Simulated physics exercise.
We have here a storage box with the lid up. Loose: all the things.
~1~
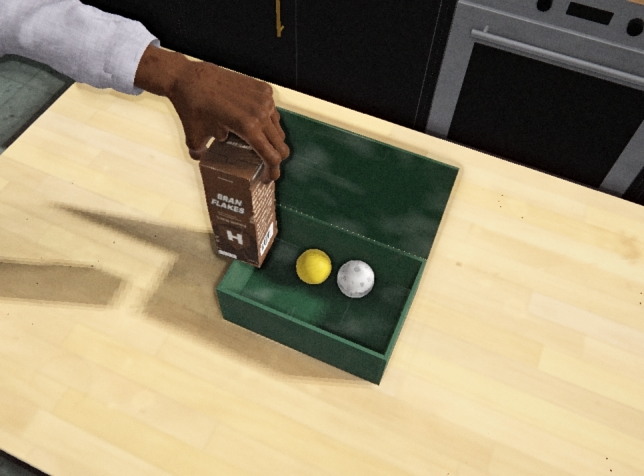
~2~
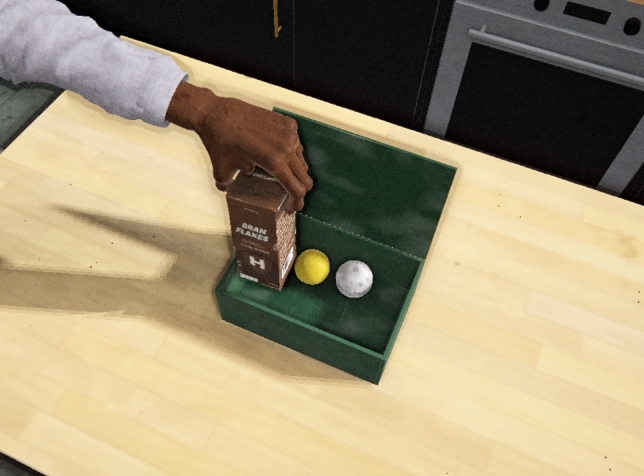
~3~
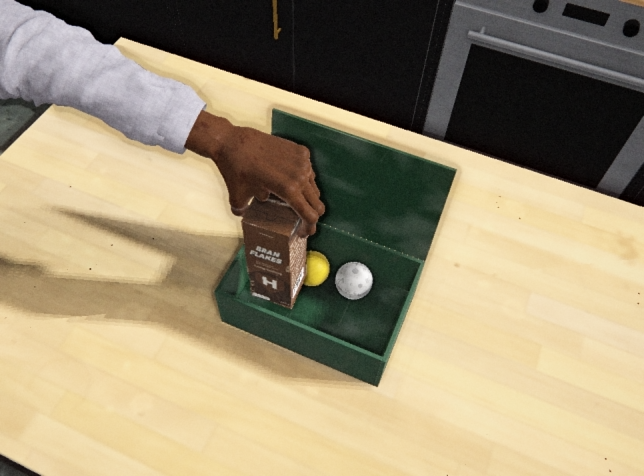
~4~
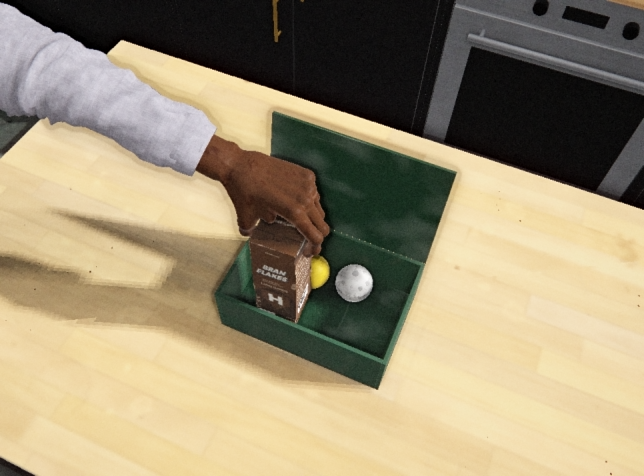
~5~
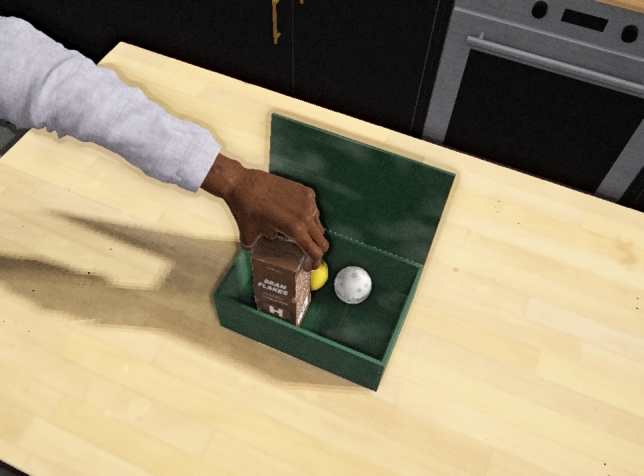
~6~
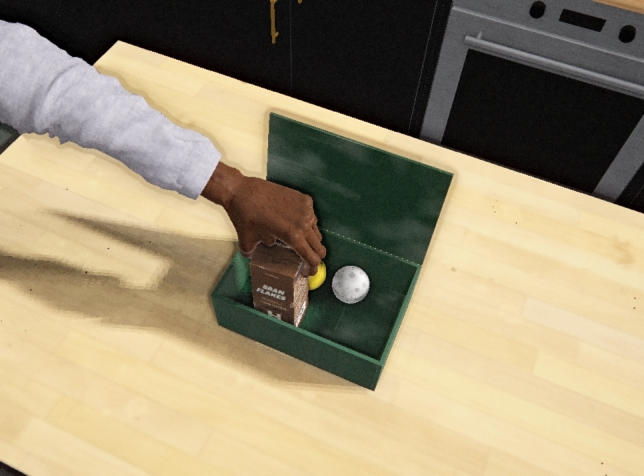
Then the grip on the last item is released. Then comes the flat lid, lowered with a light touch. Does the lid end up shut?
I expect the box to stay unclosed.
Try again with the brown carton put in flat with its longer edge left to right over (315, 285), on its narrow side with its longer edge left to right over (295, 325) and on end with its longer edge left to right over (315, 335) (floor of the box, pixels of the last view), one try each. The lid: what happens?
The first time it goes down completely, the next time it goes down completely, and the last time it is kept open.
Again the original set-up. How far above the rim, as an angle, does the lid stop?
Lid angle from rim - close to 50°.
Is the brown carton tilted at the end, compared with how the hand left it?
At the finish the brown carton holds its orientation.
Then, 1.40 s later than the last frame, lid 72° above the rim.
Then, 2.90 s later than the last frame, lid 47° above the rim.
When it is over, lid 49° above the rim; all 3 as before. End places, in pixels of the last picture, brown carton near (284, 284).
